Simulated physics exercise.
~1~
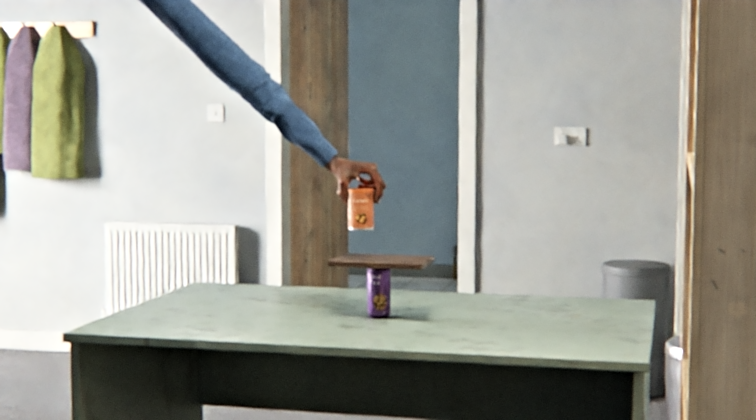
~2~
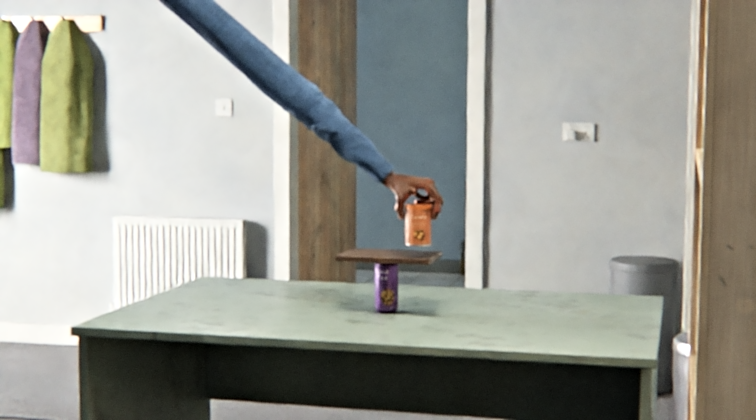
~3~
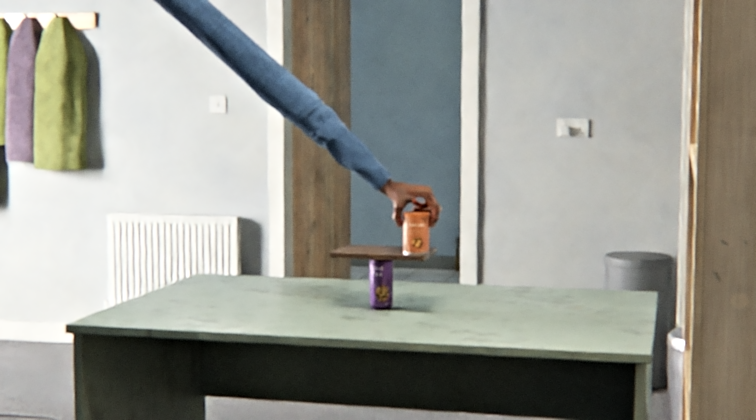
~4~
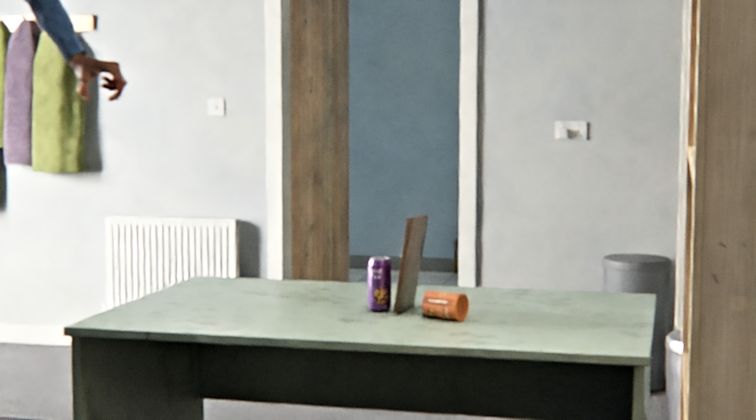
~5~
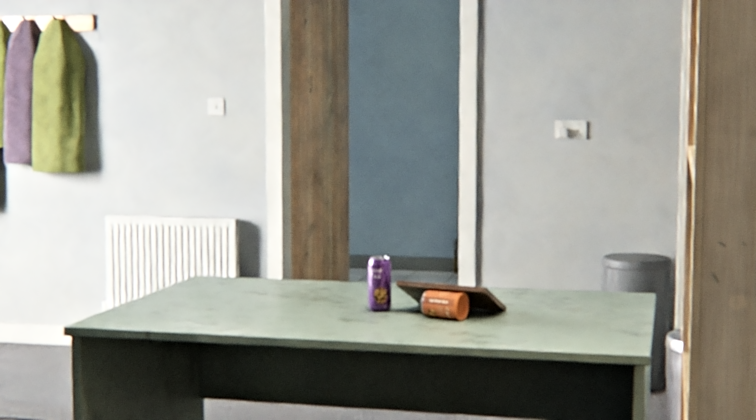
In a pale room with coats hanging on the left wall and a radiator below, a purple can stands on a green table with a brown board balanced flat across its top. An arm in a blue sleeve reaches in from the upper left, holding an orange tin above the board. The hand carries the tin to the right and lowers it upright near the board's right end. Once the hand lets go and draws back, the board tips up steeply and the tin lands on its side on the table. The board then drops over to the right, coming to rest slanted by the fallen tin, while the purple can still stands.
